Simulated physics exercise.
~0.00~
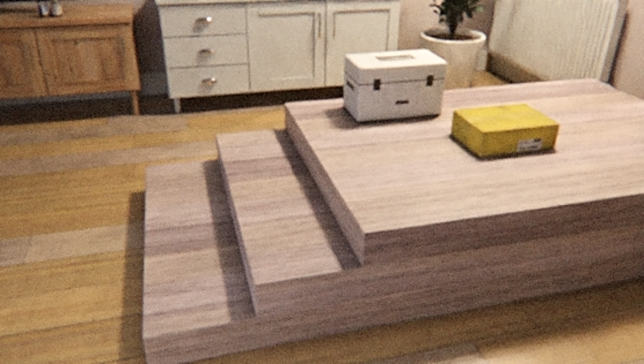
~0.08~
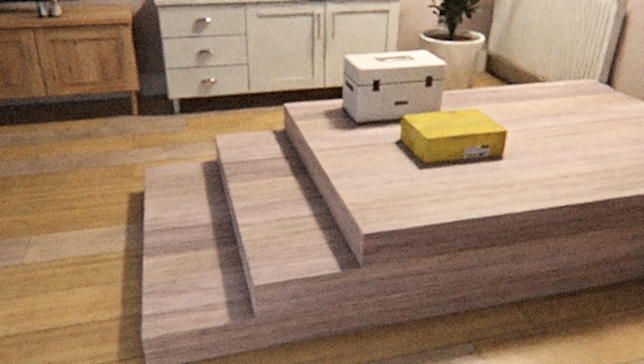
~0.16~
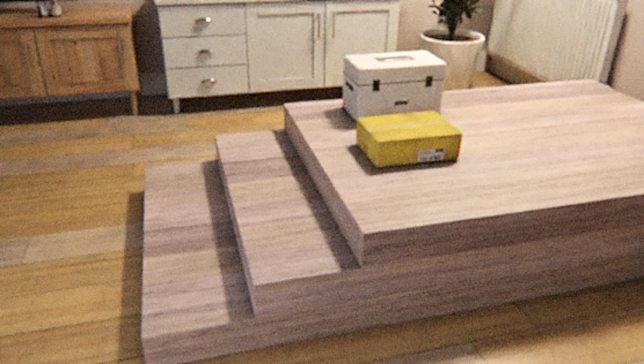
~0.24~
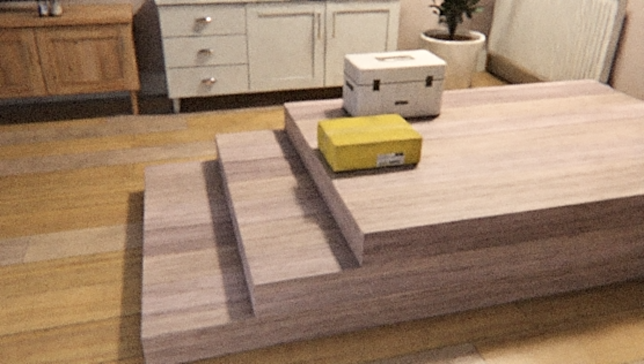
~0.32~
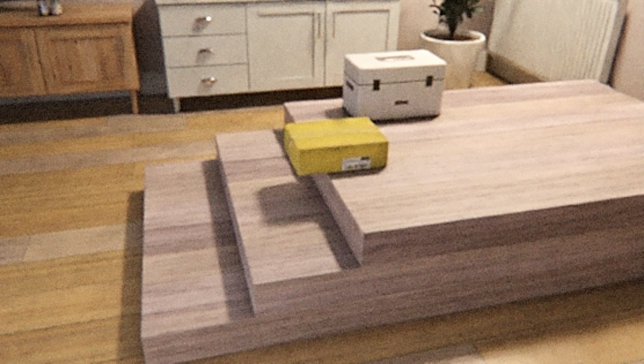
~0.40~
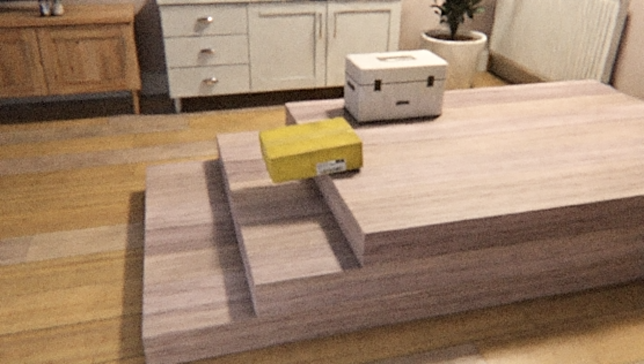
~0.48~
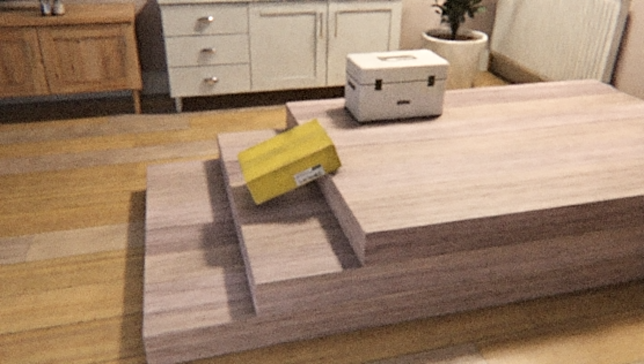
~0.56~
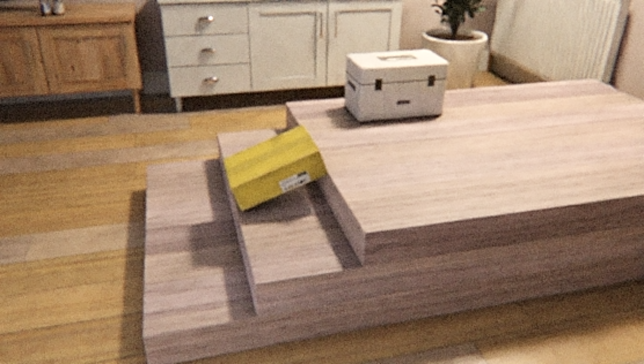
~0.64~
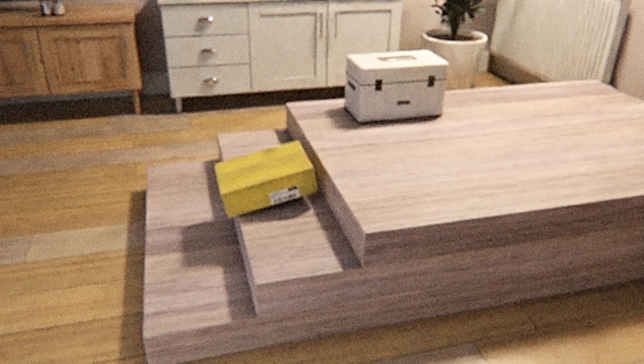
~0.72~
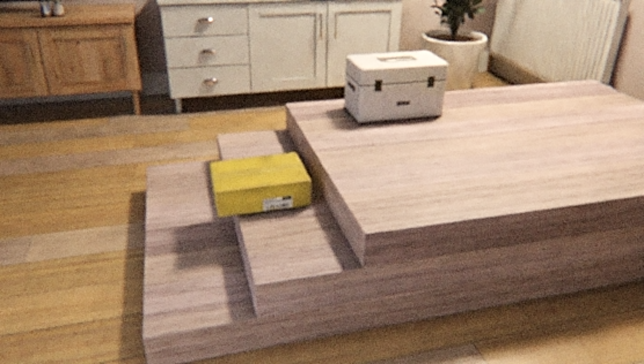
The clip shows a yellow parcel sliding left across a low wooden platform, past a white toolbox that stays put. The parcel passes over the top edge, tilts as it drops onto the steps, then levels out and ends on a step, jutting over its edge.
